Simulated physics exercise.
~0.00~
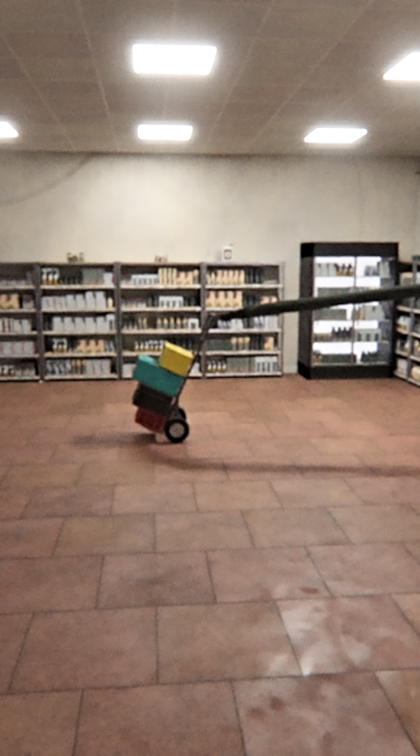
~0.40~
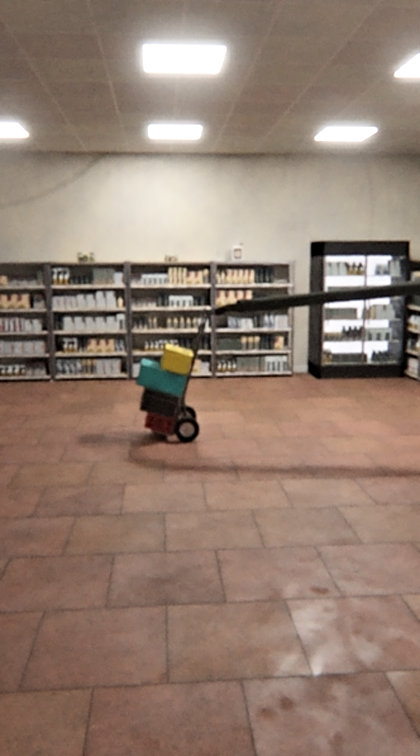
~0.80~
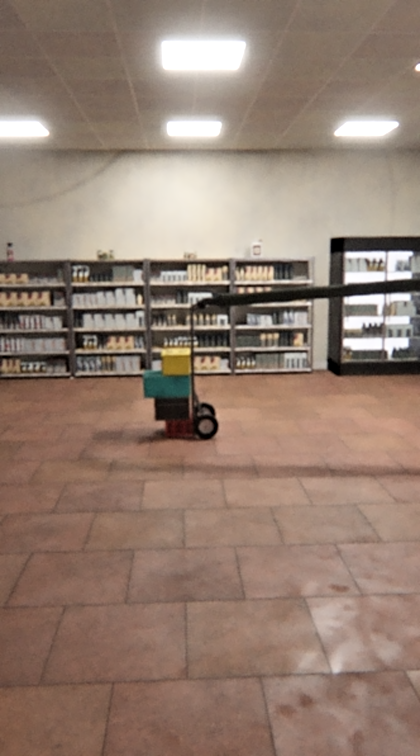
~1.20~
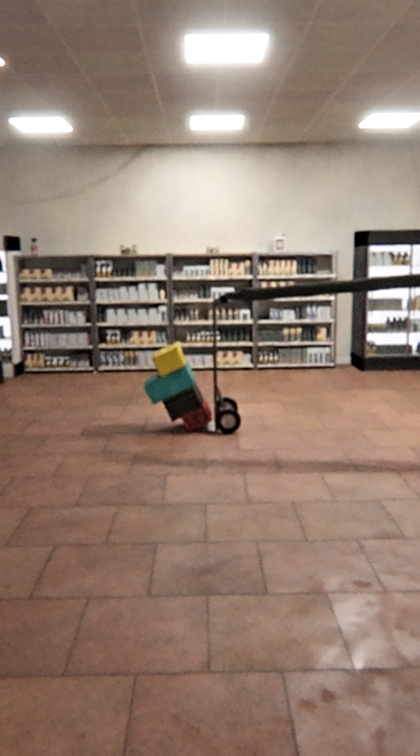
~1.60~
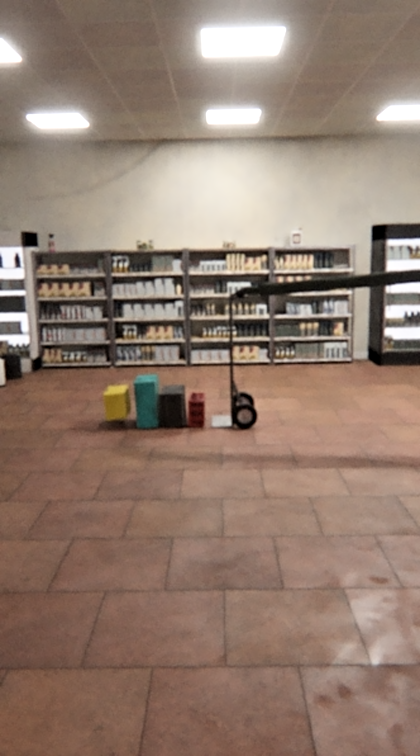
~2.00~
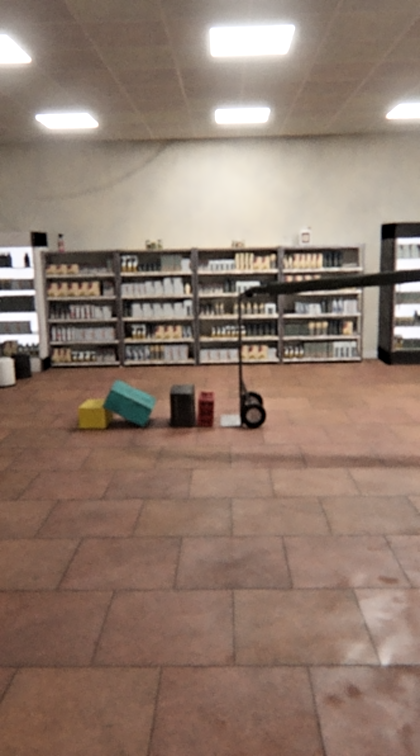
In a shop with tiled floors and stocked shelves, a tilted hand truck carrying a stack of four coloured boxes swung upright, and the load tipped off to the left, leaving the yellow, turquoise, black and red boxes strewn in a row beside it.
